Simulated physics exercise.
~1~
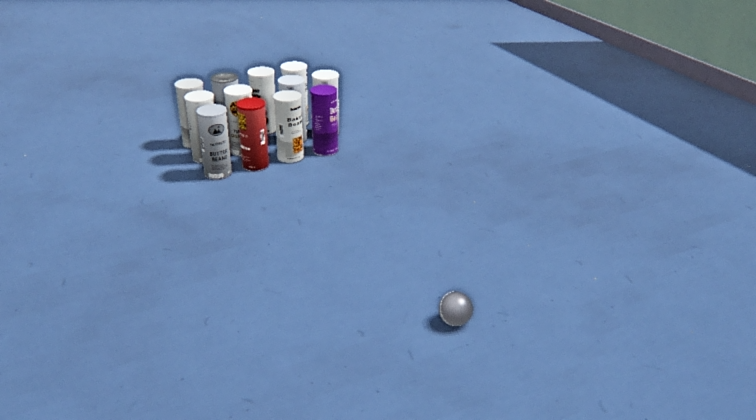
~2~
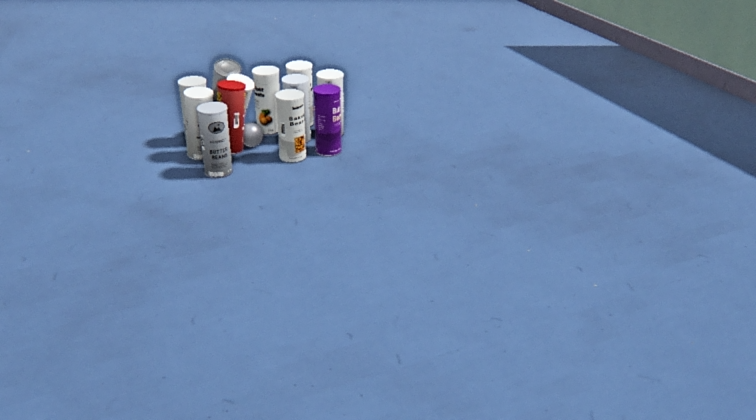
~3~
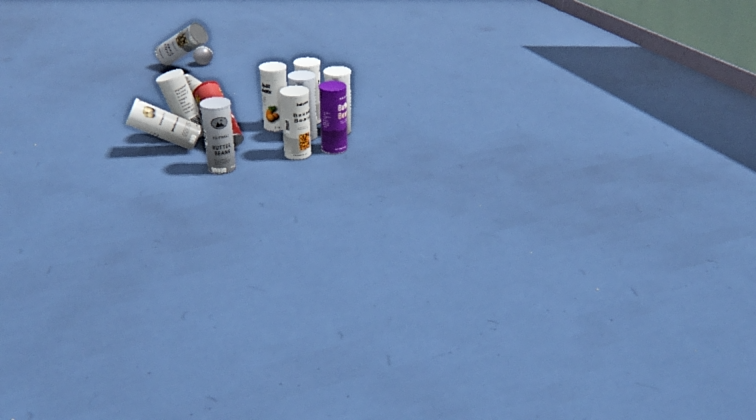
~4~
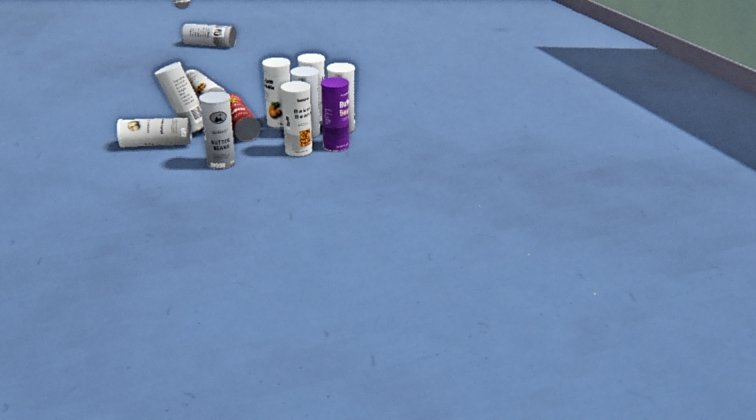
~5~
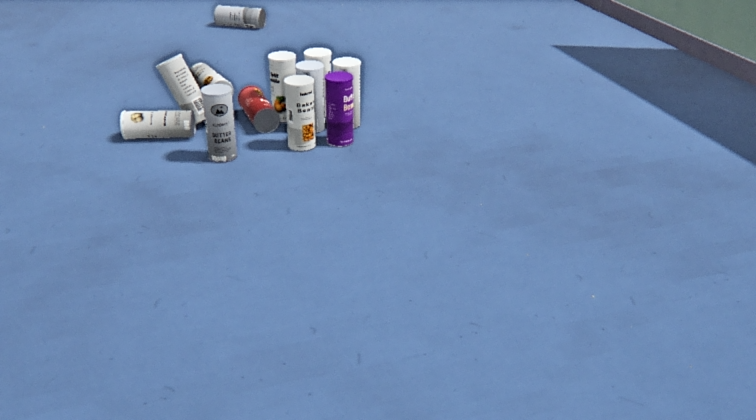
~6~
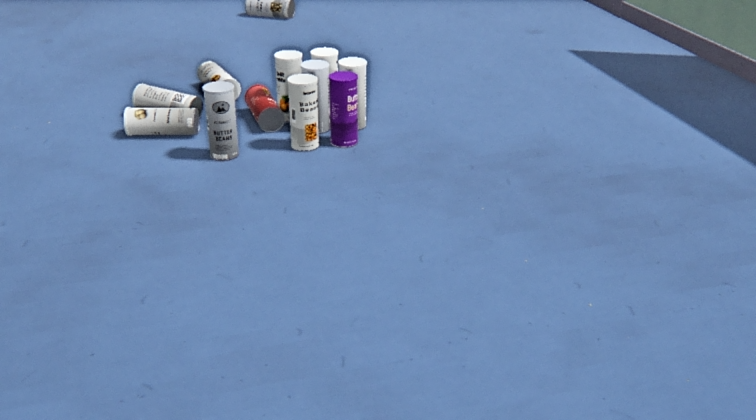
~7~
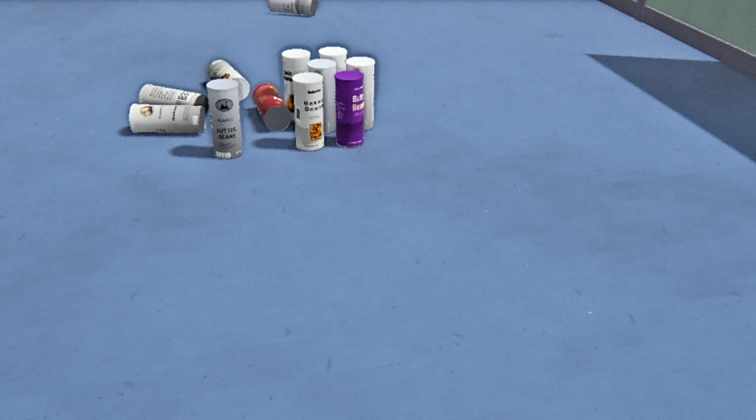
A steel ball rolled across the blue floor into a group of upright canisters, struck the red one and passed through, knocking several over on the left before rolling out of sight, while the purple canister and others around it stayed standing.
